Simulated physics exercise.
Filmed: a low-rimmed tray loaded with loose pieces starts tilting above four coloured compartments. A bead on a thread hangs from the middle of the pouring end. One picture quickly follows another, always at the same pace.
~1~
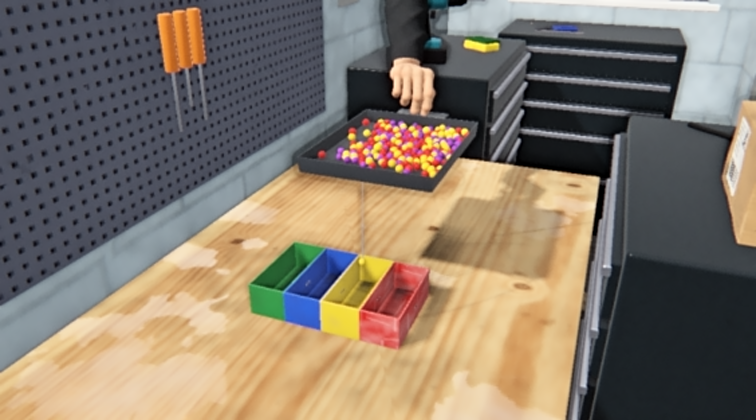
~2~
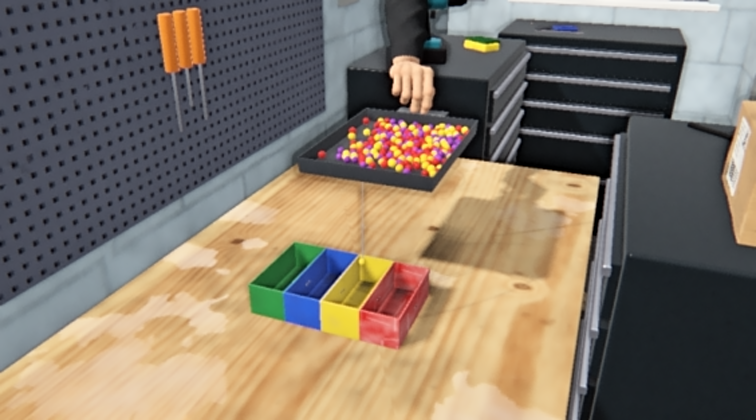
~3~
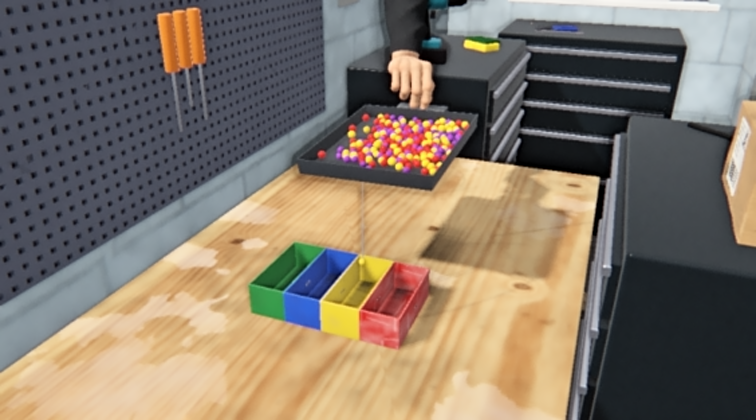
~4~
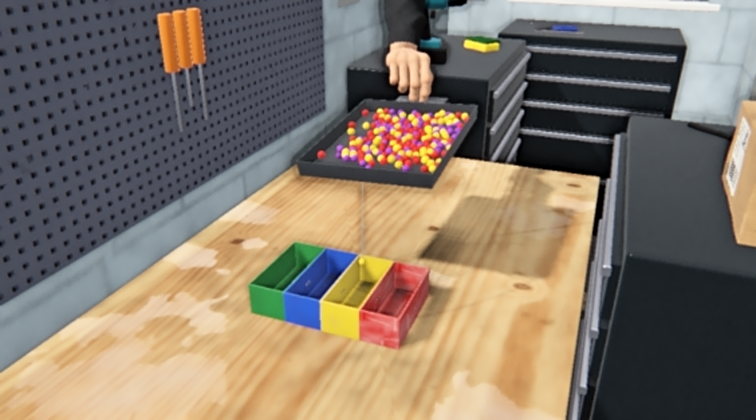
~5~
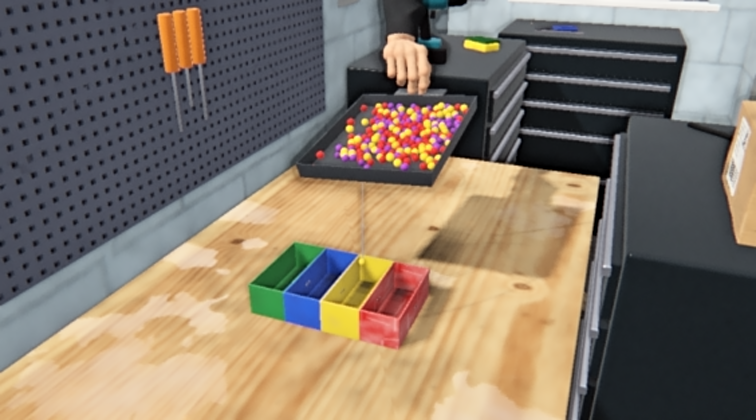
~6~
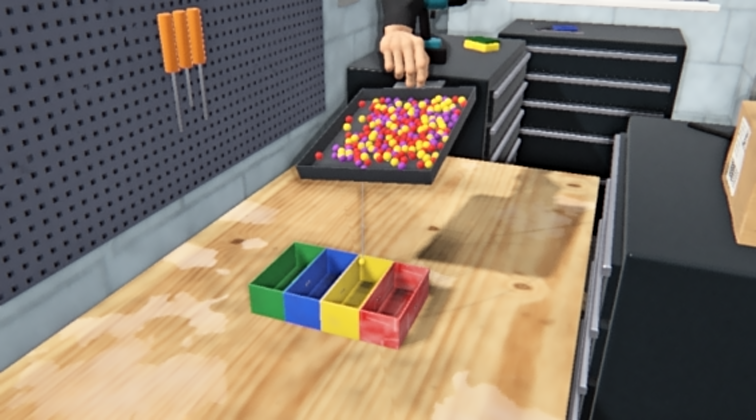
A dark tray full of small colourful beads, with a hand at its far edge, tilted gradually toward the front left above a wooden table, and the beads shifted a little inside it.
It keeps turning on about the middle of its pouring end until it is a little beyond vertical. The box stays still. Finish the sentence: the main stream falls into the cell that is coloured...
The main stream falls into the cell that is coloured green.
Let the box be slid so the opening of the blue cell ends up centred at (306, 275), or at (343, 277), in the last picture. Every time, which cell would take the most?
That blue cell, then the green cell.
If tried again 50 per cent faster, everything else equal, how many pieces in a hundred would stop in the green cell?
Estimate: Some 70%.
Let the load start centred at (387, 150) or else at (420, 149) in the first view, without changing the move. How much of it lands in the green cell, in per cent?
Estimates in order: 60 percent, 60 percent.
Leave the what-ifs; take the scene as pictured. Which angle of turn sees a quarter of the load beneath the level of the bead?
I'd say it is tilted about 105°.
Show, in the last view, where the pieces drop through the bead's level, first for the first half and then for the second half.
Early half: (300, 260); late half: (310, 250).
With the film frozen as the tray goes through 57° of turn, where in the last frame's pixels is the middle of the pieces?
Somewhere about pixel (341, 142).
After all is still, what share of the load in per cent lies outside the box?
I'd put it near 10 per cent of the load.
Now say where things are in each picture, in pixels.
Corners of the pouring end (299, 157) and (433, 177), level; middle of the load (410, 146), round plastic beads; bead on its thread (363, 262); green cell (267, 300); blue cell (303, 309); yellow cell (340, 317); red cell (379, 327), in the first picture.
Corners of the pouring end (299, 157) and (432, 176), level; middle of the load (410, 145), in the second picture.
Corners of the pouring end (298, 159) and (432, 175), tipped barely, lowest at the left corner; middle of the load (410, 142), in the third picture.
Corners of the pouring end (298, 161) and (431, 174), tipped a little, lowest at the left corner; middle of the load (410, 137), in the fourth picture.
Corners of the pouring end (297, 163) and (430, 172), tipped a little, lowest at the left corner; middle of the load (408, 133), in the fifth picture.
Corners of the pouring end (297, 165) and (429, 170), tipped a little, lowest at the left corner; middle of the load (401, 133), roughly two thirds on the move; green cell (267, 300); blue cell (303, 309); yellow cell (340, 317); red cell (379, 327), in the sixth picture.
Just after the last frame, tray tipped steeply; almost all on the tray; just a few in the green cell; just a few falling or outside the box.
A moment on, tray tipped right over; the larger part on the tray; just a few in the green cell; just a few in the red cell; about a tenth falling or outside the box.
Further on, tray tipped past a quarter turn; roughly two thirds in the green cell; roughly a quarter in the blue cell; just a few in the yellow cell; just a few in the red cell; about a tenth falling or outside the box.
When it is over, tray tipped past a quarter turn; roughly two thirds in the green cell; roughly a quarter in the blue cell; just a few in the yellow cell; just a few in the red cell; about a tenth outside the box.
